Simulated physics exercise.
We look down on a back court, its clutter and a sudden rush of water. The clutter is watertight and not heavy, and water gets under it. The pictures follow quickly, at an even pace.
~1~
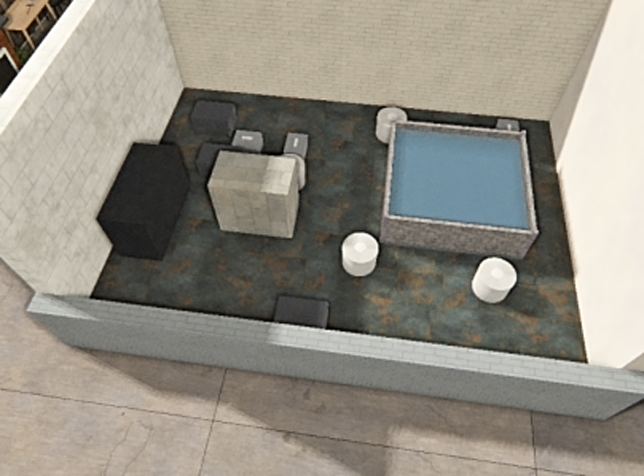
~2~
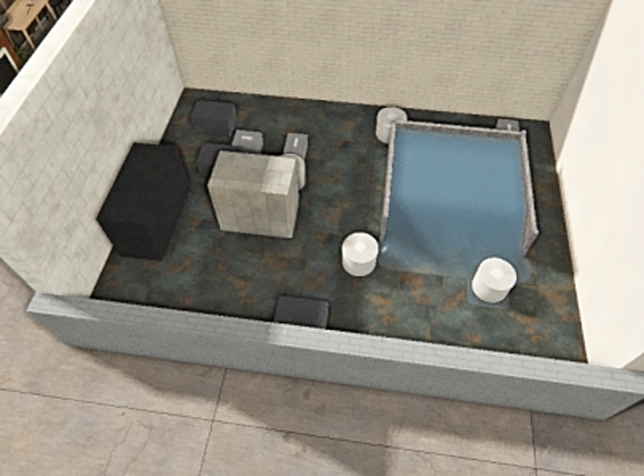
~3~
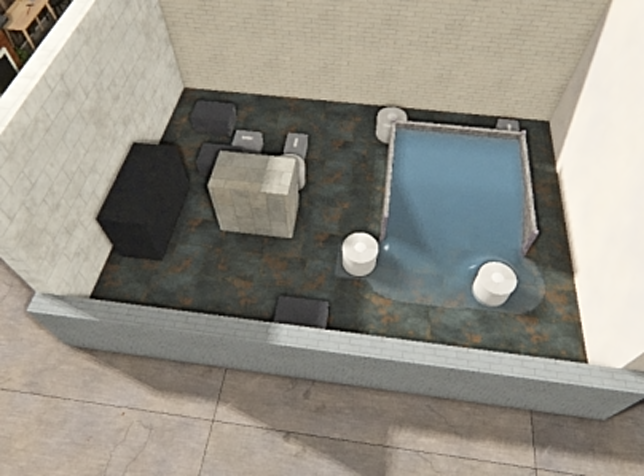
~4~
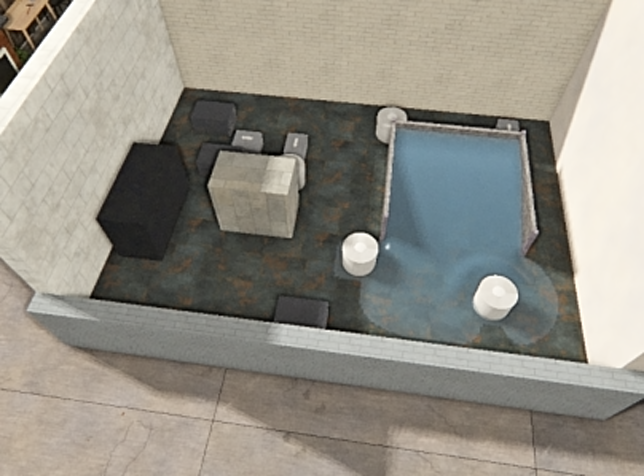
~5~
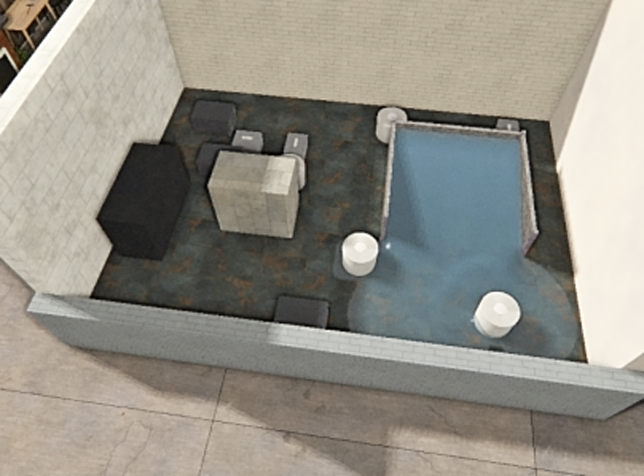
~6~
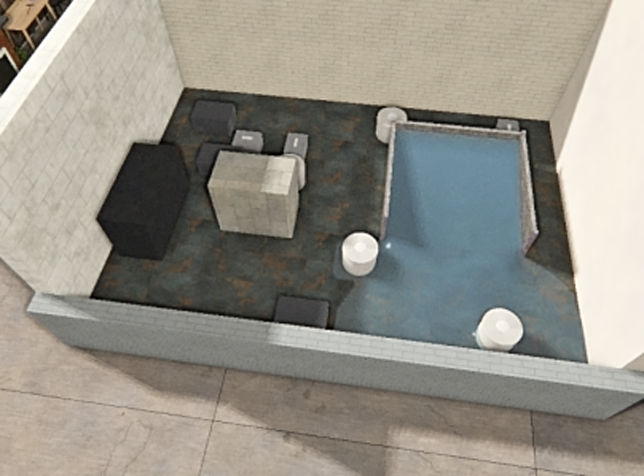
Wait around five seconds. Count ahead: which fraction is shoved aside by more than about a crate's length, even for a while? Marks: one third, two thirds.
It is less than a third.
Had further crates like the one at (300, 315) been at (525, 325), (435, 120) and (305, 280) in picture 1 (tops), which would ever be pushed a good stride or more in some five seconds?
One after the other: Swept aside, less than that, moved that far.
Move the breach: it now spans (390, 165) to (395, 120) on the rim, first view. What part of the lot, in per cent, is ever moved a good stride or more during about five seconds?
Near 40 in a hundred.
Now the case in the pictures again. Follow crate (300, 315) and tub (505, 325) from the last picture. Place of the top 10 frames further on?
Around (242, 253) and (566, 298).
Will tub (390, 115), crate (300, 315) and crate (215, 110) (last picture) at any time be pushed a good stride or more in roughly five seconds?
In that order: Short of that, swept aside, short of that.
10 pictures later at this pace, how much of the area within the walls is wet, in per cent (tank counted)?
Close to 45 %.
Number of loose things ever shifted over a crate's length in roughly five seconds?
The number is 2.
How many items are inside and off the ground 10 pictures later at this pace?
I count 1.
A moment on, 1 of 10 are well off their spots; 1 afloat.
Next, 2 of 10 are well off their spots; 1 afloat.
Later, 2 of 10 are well off their spots; 1 afloat.
In the end, 2 of 10 are well off their spots, and 2 have been at some point; 1 afloat.
